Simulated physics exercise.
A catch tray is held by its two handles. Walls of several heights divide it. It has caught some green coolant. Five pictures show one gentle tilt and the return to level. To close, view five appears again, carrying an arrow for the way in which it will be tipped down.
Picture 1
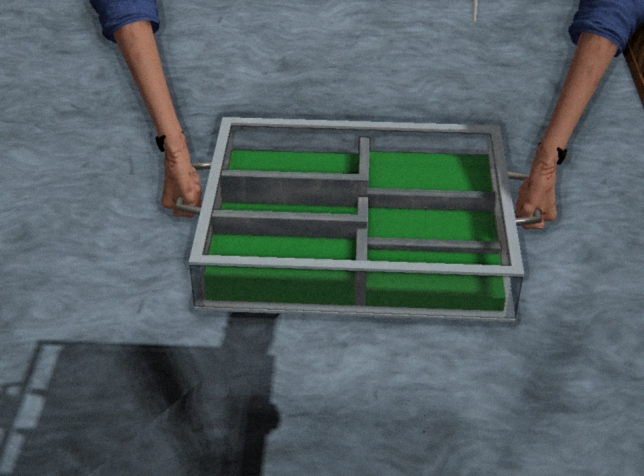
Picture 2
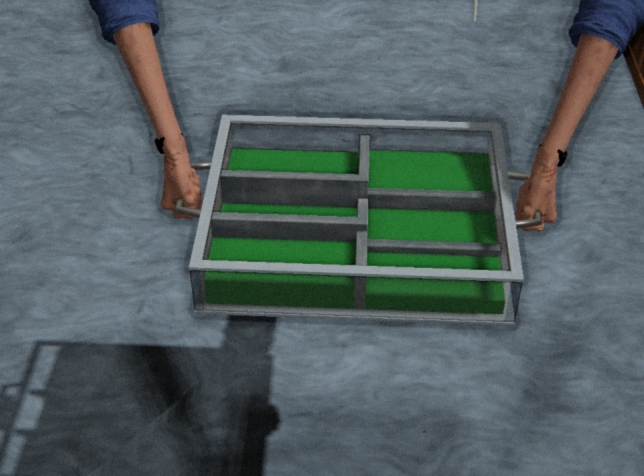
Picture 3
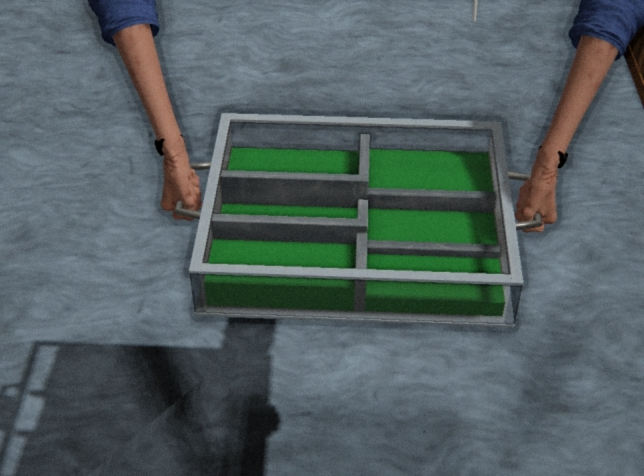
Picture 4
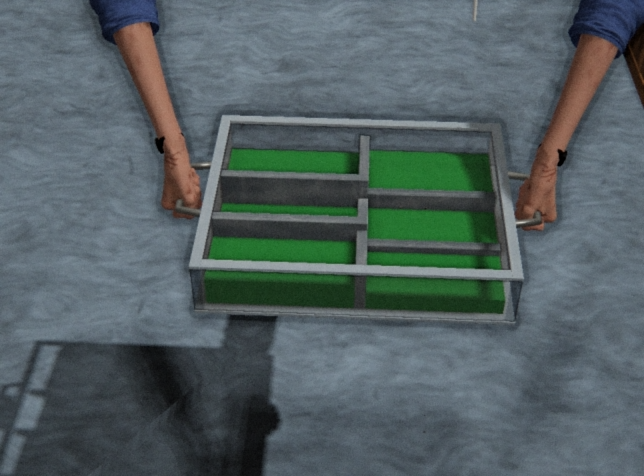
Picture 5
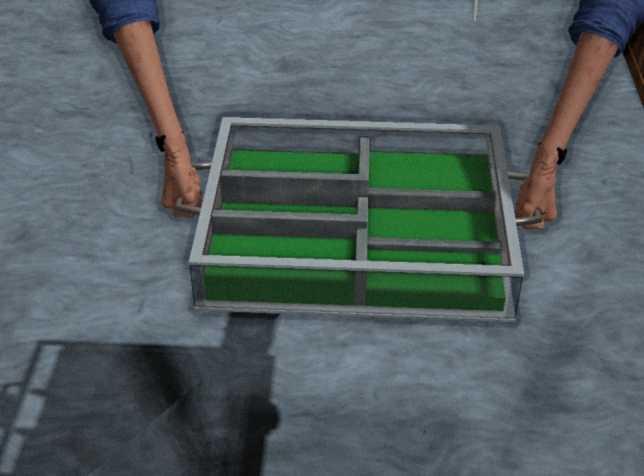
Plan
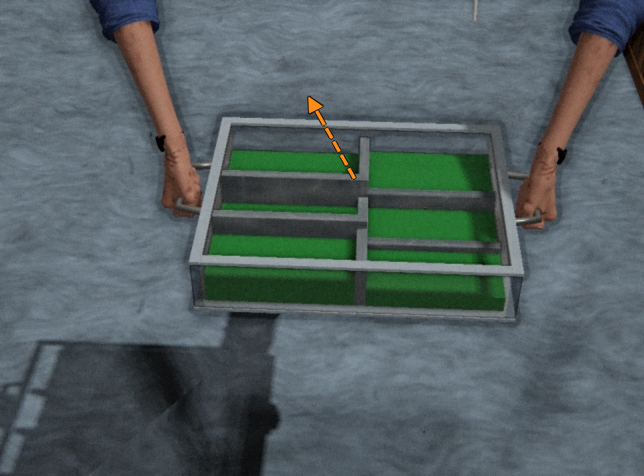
The clip opens on two hands gripping the handles of a level, rectangular grey tray, its walled compartments holding green liquid. The hands tip the near edge down very slightly, then ease it back up until the tray is level again, with the green staying within its dividing walls.
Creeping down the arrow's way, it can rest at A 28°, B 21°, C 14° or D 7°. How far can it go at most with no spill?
B is the one.
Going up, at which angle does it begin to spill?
A.
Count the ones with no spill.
Three of the four.
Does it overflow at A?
Yes, it does.
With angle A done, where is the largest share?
That is the back left bay.
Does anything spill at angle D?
No.
The arrow ends at (311, 101).
Choosing A, about 9 % goes over the rim.
Choosing B, nothing spills; the front left bay holds the most.
Choosing C, nothing spills; the front left bay holds the most.
Choosing D, nothing spills; the front left bay holds the most.
